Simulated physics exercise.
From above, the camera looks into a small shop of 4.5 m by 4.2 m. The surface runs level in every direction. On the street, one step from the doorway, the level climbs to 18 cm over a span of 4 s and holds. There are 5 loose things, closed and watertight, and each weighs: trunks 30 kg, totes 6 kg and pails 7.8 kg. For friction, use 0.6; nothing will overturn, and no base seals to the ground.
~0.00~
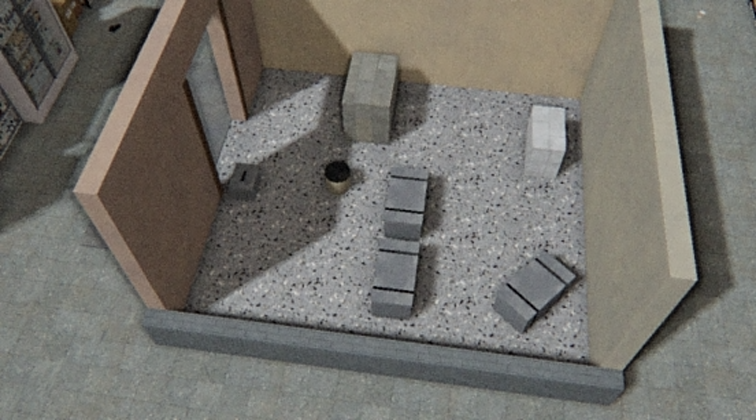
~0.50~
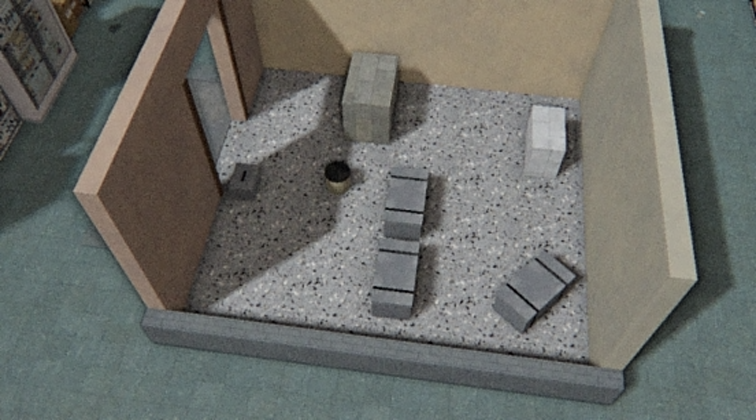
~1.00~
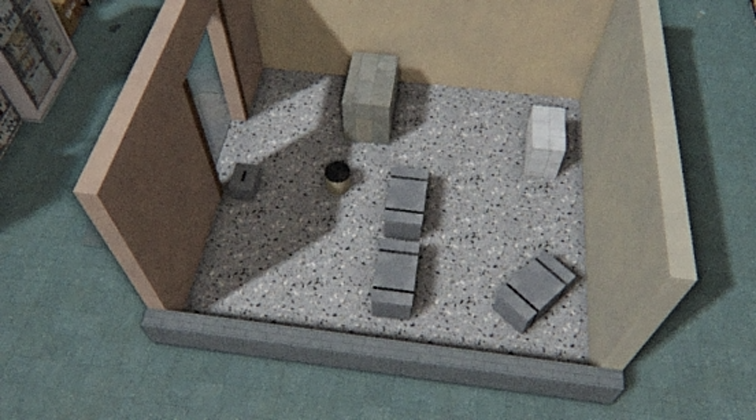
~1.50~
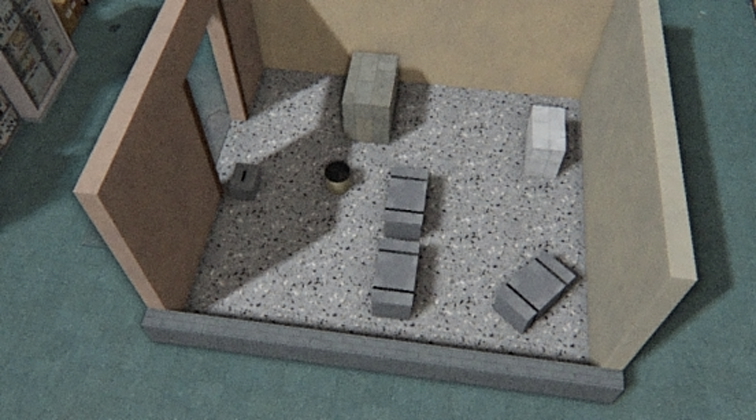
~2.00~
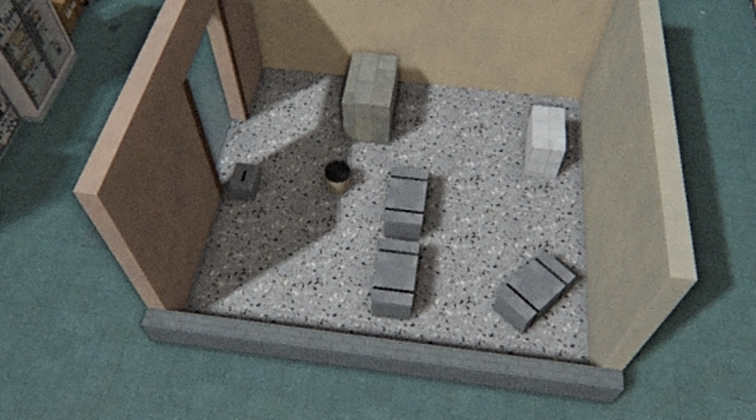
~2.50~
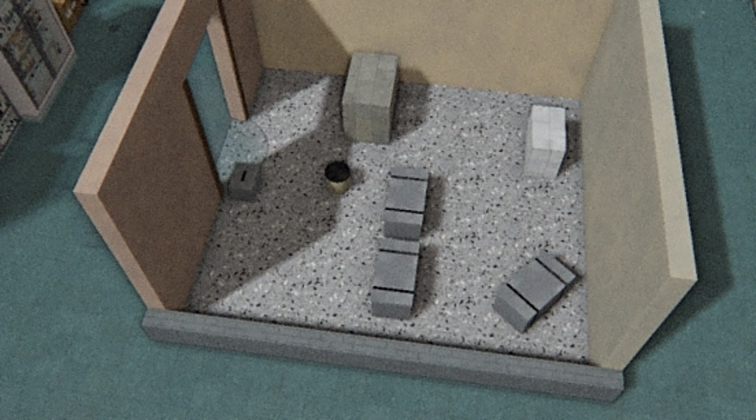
At first, the camera looks down into a small walled room with a dry speckled floor, grey blocks and a small round pail, while the ground outside is grey. Then the outside ground turns blue-green, and finally a thin patch of water enters through the left doorway. The objects inside stay still.
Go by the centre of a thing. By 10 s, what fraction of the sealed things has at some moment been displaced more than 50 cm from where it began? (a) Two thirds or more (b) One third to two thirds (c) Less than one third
b.
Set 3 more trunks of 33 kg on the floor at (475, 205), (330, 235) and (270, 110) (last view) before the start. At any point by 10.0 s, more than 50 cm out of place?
The first one stays inside the mark, the next stays inside the mark, and the last stays inside the mark.
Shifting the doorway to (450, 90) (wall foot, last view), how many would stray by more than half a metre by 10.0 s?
Then it comes to 0.
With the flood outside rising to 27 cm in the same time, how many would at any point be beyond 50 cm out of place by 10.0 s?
It would come to 4 of them.
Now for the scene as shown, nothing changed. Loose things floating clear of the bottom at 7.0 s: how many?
The count is 0.
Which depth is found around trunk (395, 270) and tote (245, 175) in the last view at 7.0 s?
Depth approx. 3 cm / 3 cm.
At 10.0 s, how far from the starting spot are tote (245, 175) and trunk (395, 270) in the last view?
100 cm, 0 cm.
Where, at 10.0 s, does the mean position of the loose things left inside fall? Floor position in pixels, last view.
At about (393, 265).
After 3.5 s 0 of 5 are over 50 cm from their spots; 0 afloat.
After 4.5 s 0 of 5 are over 50 cm from their spots; 0 afloat.
After 7.0 s 1 of 5 are over 50 cm from their spots; 0 afloat.
After 10.0 s 2 of 5 are over 50 cm from their spots, and 2 have been at some point; 0 afloat.
